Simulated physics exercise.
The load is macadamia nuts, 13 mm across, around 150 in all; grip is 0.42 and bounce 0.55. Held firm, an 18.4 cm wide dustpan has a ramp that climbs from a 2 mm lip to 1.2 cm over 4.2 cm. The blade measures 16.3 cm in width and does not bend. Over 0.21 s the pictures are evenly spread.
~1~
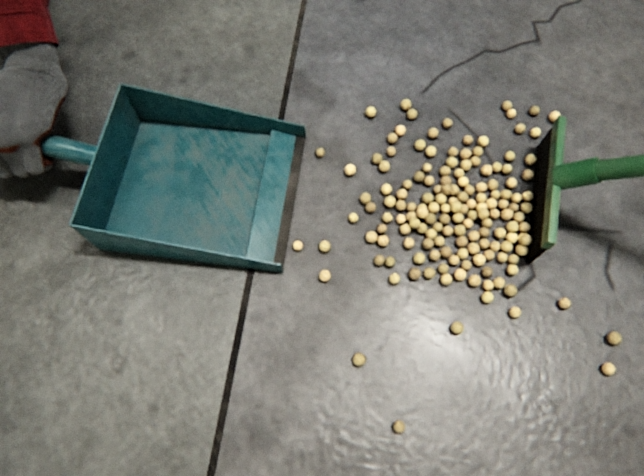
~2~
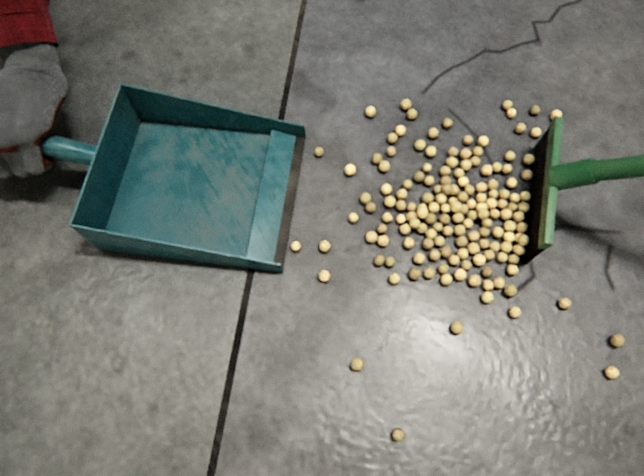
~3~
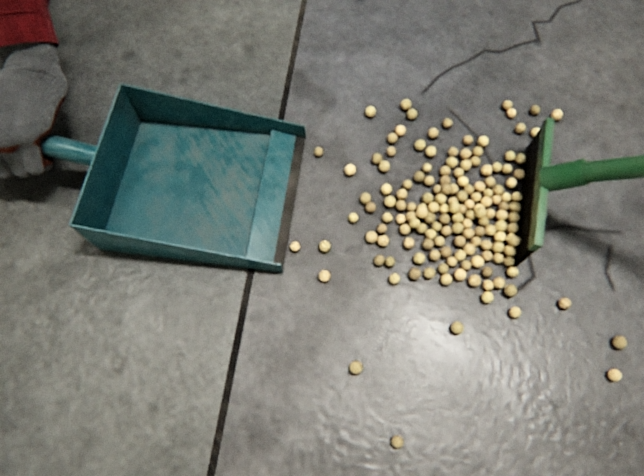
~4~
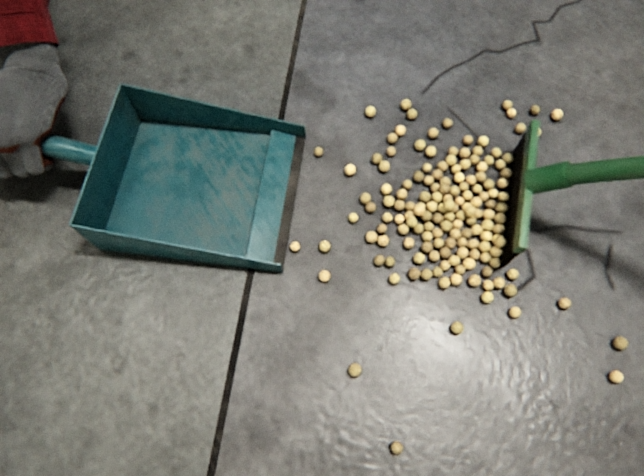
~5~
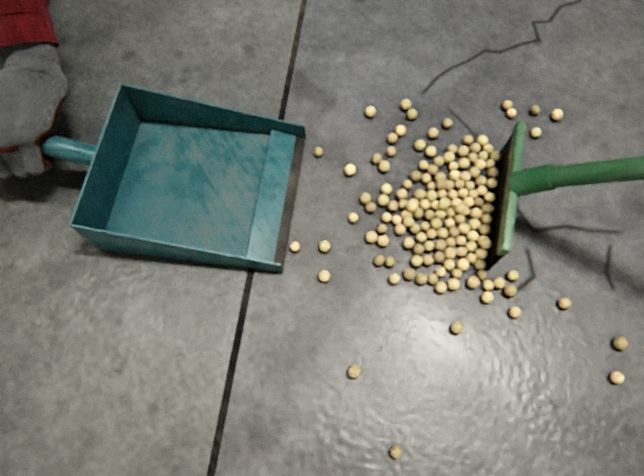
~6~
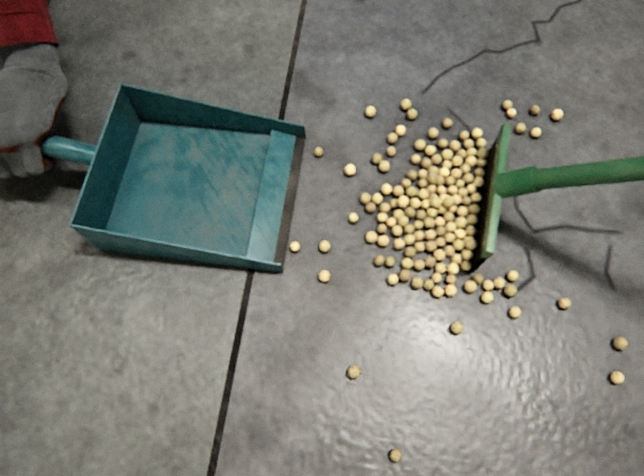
A gloved hand holding a teal dustpan still on grey tiles as a green blade pushes pale round nuts slowly left.
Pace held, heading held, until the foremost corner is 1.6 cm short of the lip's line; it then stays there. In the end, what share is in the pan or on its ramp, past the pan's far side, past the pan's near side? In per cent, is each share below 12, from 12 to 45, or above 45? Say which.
In the pan or on its ramp: A medium amount; past the pan's far side: A medium amount; past the pan's near side: A medium amount.
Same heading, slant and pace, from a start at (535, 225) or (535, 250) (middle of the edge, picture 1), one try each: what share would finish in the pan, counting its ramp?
Around 20 percent, then around 10 percent.
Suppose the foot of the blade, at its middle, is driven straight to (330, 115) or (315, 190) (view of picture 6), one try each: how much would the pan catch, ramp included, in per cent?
Close to 5 and 30 percent, in that order.
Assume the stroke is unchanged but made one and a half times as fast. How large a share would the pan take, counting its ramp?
About 25 %.
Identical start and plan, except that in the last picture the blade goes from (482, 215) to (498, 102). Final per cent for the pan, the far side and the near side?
Pan 10, far 35, near 5.
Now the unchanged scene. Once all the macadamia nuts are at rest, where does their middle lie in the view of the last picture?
Once everything settles, the centre is around (309, 202).
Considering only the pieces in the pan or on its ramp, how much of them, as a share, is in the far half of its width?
I'd put it near 30 per cent.
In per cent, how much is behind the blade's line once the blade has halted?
Some 40 percent of it.
Then, 0.24 s after the last picture, middle of the blade 13 cm from the lip; 0 % over the lip, far side 20 %, near side 15 %.
Then, 0.41 s after the last picture, middle of the blade 6 cm from the lip; 5 % over the lip, far side 20 %, near side 20 %.
Then, 0.70 s after the last picture, middle of the blade 3 cm from the lip; 25 % over the lip, far side 25 %, near side 20 %.
In the end, pan 25 %, far side 25 %, near side 20 %, in front of the lip or behind the blade 30 %.
